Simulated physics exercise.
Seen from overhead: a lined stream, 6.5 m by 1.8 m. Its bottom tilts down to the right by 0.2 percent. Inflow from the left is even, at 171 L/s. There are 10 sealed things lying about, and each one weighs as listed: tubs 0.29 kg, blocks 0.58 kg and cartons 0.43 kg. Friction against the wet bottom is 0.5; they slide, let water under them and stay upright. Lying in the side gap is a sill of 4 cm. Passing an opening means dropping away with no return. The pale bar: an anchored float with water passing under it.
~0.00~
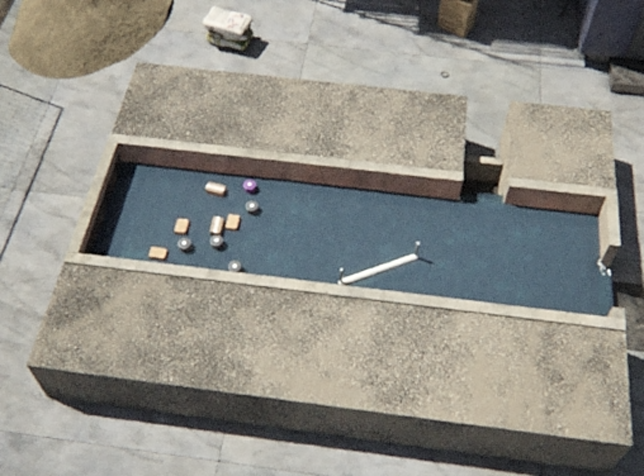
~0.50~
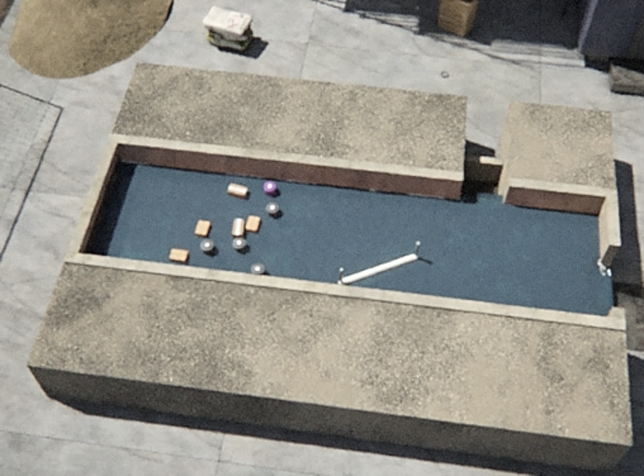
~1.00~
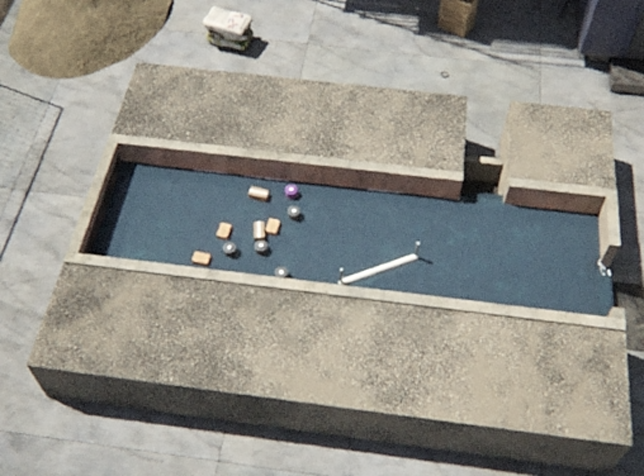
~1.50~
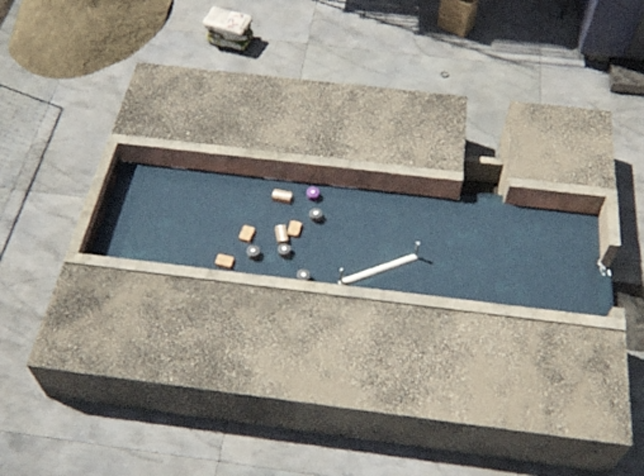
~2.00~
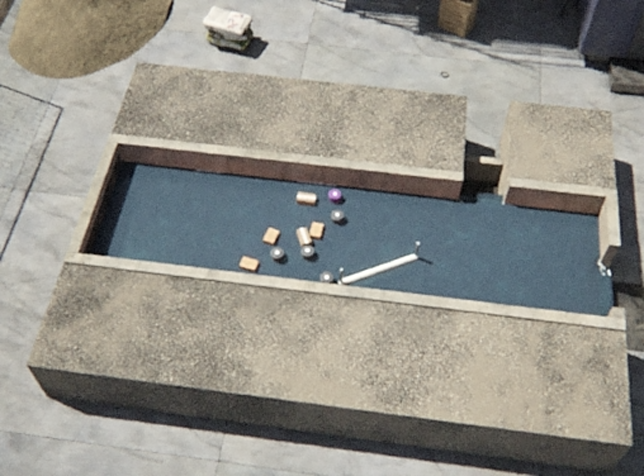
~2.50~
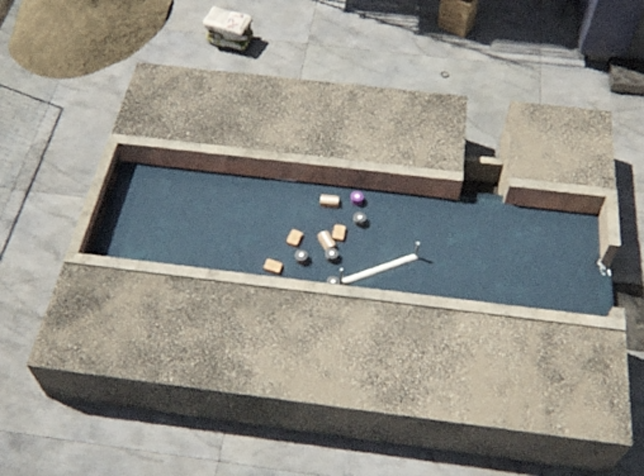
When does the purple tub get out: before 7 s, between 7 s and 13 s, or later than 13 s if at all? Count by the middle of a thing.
Before 7 s.
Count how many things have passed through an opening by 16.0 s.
The answer is 9 at that time.
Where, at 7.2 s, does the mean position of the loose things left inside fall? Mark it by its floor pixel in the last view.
They're centred close to (484, 249).
After 3.5 s the purple tub is near (404, 202), 2.1 m from its start, afloat; 0 of 10 are out; 10 afloat.
After 7.2 s the purple tub has gone out (at 5.5 s); 2 of 10 are out; 8 afloat.
After 12.0 s the purple tub has gone out (at 5.5 s); 5 of 10 are out; 5 afloat.
After 16.0 s the purple tub has gone out (at 5.5 s); 9 of 10 are out; 1 afloat.
